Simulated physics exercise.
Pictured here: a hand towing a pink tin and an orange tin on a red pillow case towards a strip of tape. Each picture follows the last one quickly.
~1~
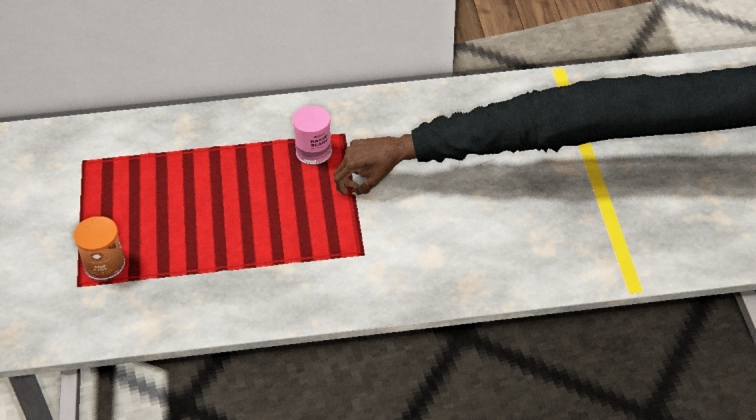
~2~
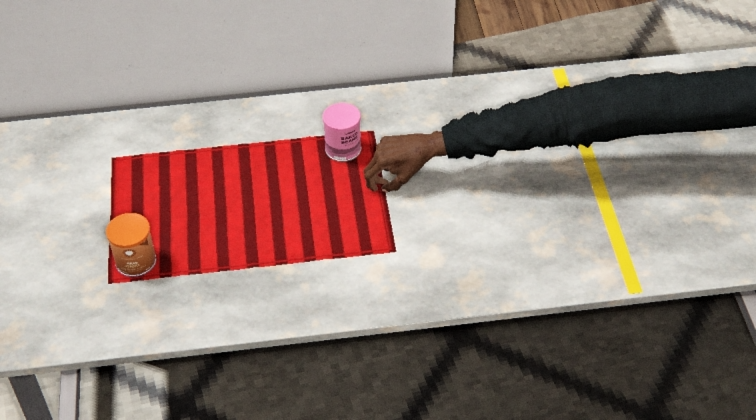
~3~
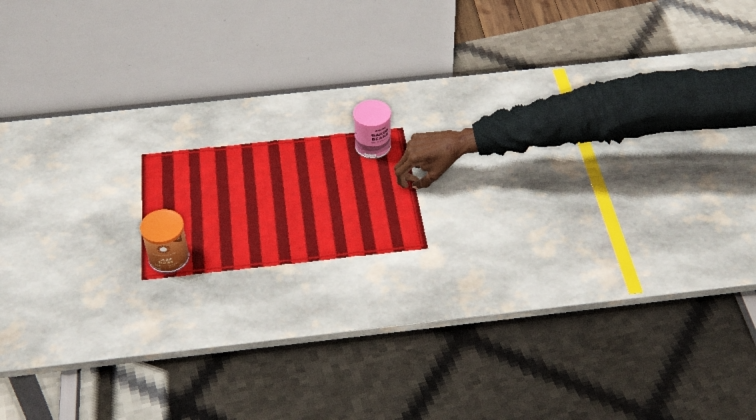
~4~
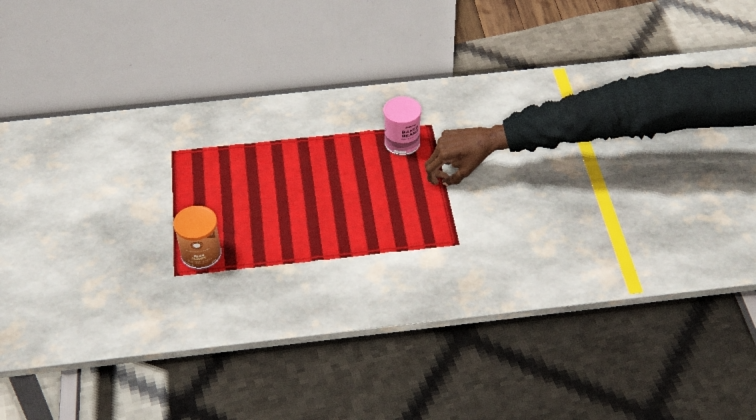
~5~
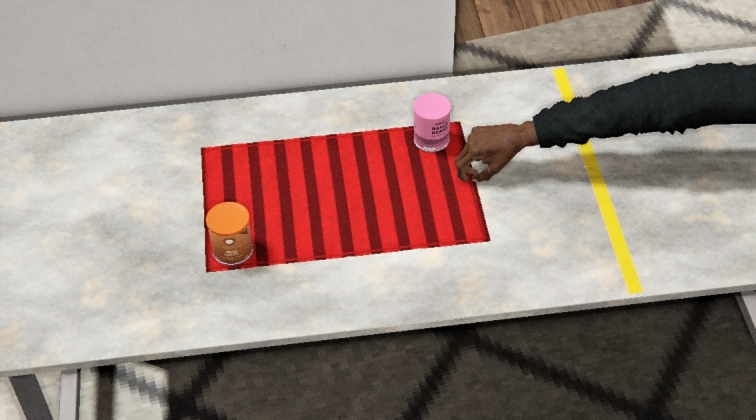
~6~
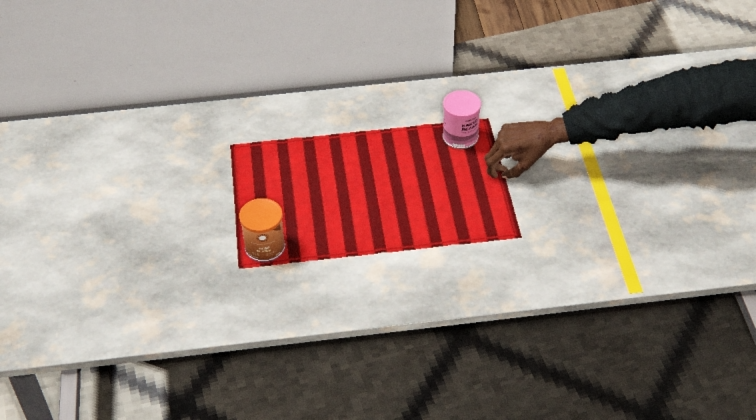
The clip opens with a hand gripping the right edge of a striped red cloth on a pale tabletop, a pink tin and an orange tin resting on it. The hand pulls the cloth steadily rightward, and both tins ride along with it, narrowing the gap to a yellow strip of tape.
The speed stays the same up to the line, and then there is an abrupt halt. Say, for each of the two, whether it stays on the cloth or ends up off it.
Per item - pink tin: Ends up off; orange tin: Stays on.
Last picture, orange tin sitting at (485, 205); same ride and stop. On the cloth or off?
Placed there, it goes over the edge, I'd say.
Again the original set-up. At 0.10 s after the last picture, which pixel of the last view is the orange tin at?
About (327, 223).
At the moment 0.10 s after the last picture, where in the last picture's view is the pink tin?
It is somewhere near (520, 114).
Then, 0.10 s later than the last view, hem short of the tape; pink tin on the cloth near (520, 114); orange tin on the cloth near (327, 223).
Then, 0.21 s later than the last view, hem at the tape; pink tin ahead of the hem near (580, 108); orange tin on the cloth near (393, 216).
Finally, hem at the tape; pink tin ahead of the hem near (650, 102); orange tin on the cloth near (487, 206). The pink tin leaves the cloth and the orange tin stays on the cloth.
